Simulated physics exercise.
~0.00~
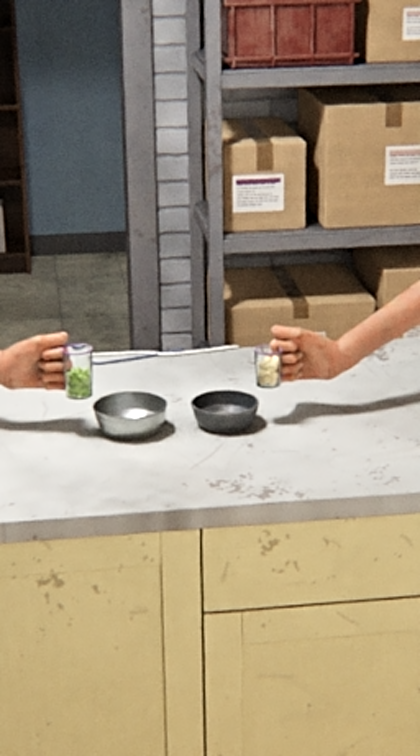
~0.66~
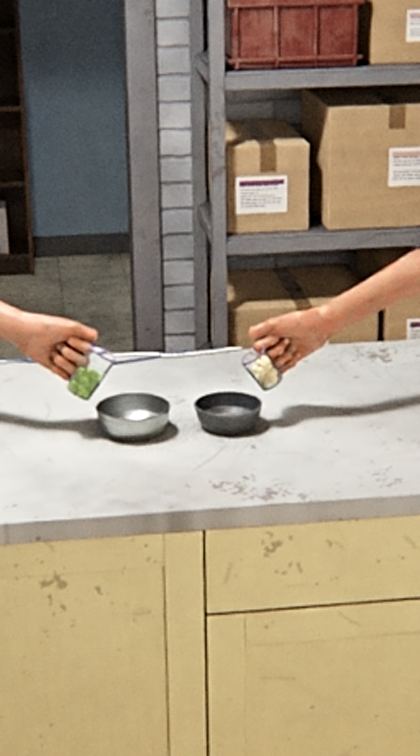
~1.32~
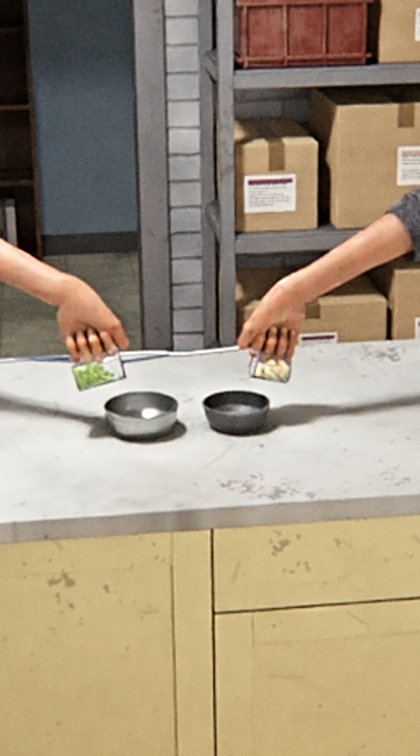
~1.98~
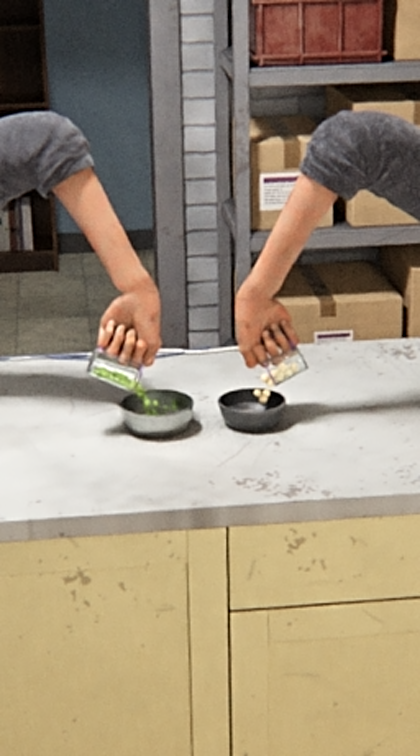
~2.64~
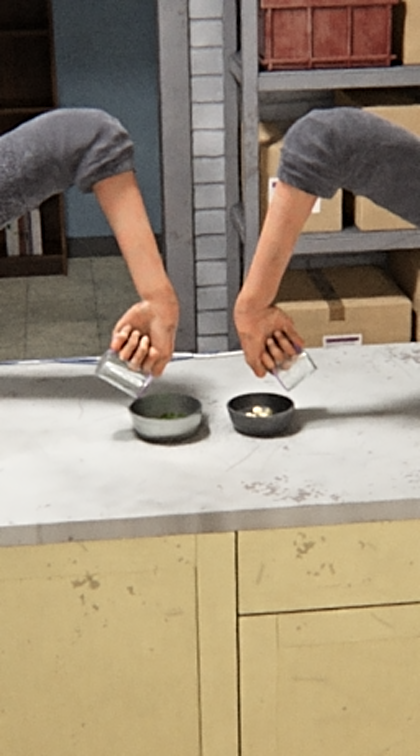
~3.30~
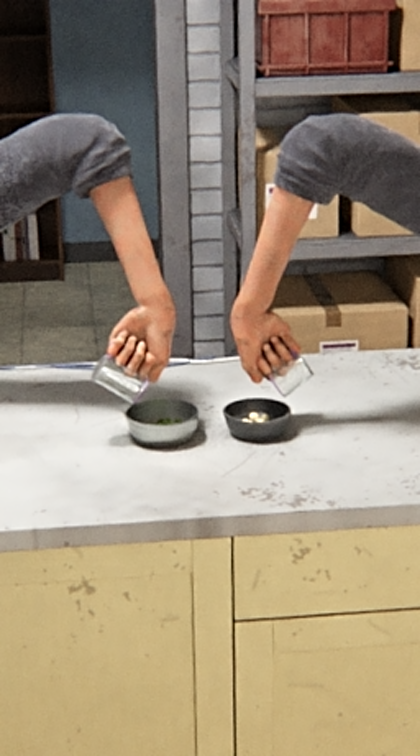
On a worn pale countertop in a storage room, two hands tilt clear cups over two small dishes, pouring green bits into the left dish and whitish pieces into the right, until both cups are upturned and empty and everything rests in the dishes.
